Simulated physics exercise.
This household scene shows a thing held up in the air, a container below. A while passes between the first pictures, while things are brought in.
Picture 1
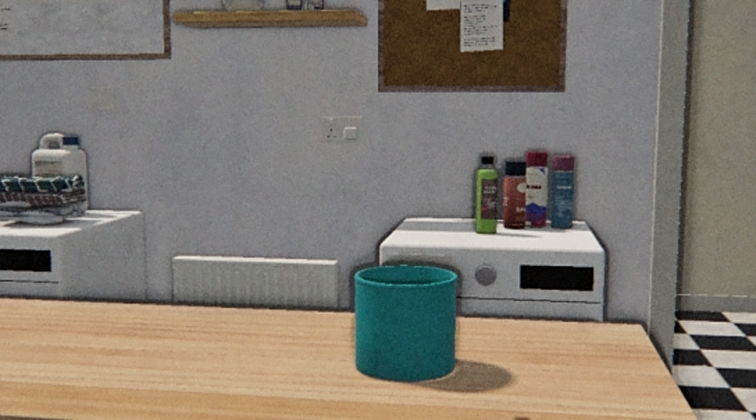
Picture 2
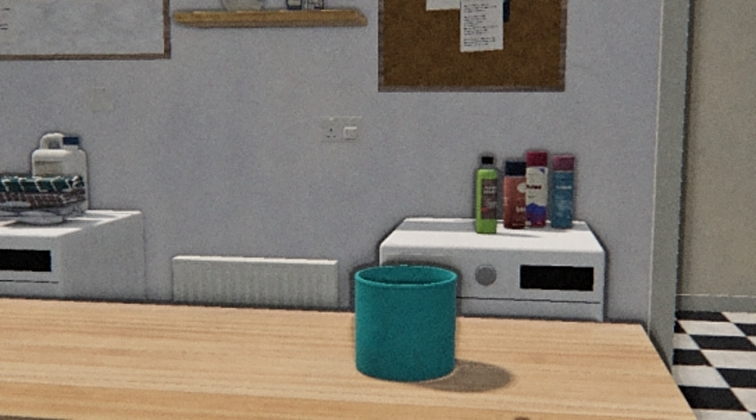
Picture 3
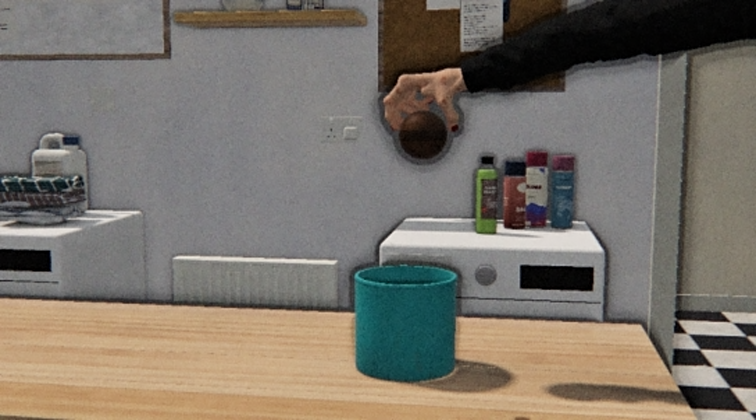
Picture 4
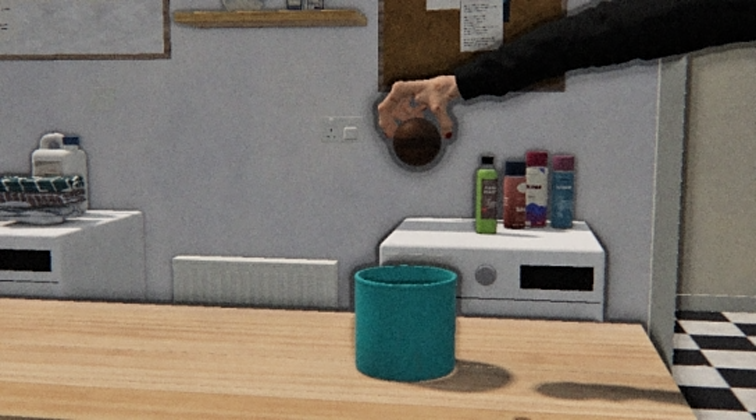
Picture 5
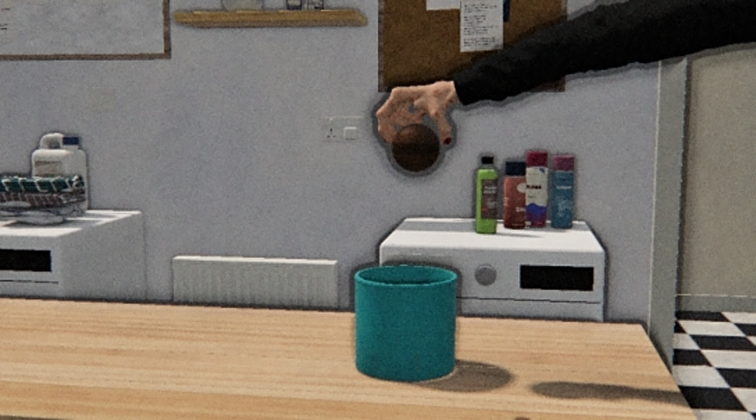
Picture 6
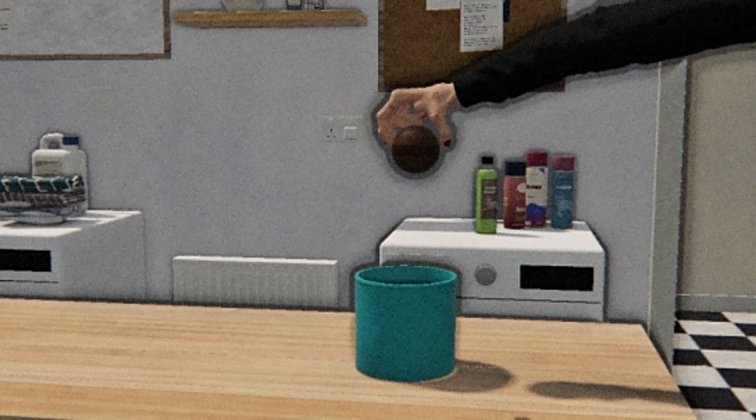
A hand in a dark sleeve came in from the right holding a brown ball above a teal bin on a wooden table, then shifted it slightly left and down and kept it there.
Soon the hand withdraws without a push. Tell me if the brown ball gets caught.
I expect it will go in once it is let go.
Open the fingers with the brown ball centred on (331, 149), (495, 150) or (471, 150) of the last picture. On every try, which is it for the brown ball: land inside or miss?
The first time it drops outside, the second time it drops outside, the third time it drops outside.
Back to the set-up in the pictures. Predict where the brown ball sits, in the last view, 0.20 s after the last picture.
Close to (415, 221).
Then, 0.20 s after the last picture, brown ball falling near (415, 221).
At rest, the brown ball is caught, near (414, 340).
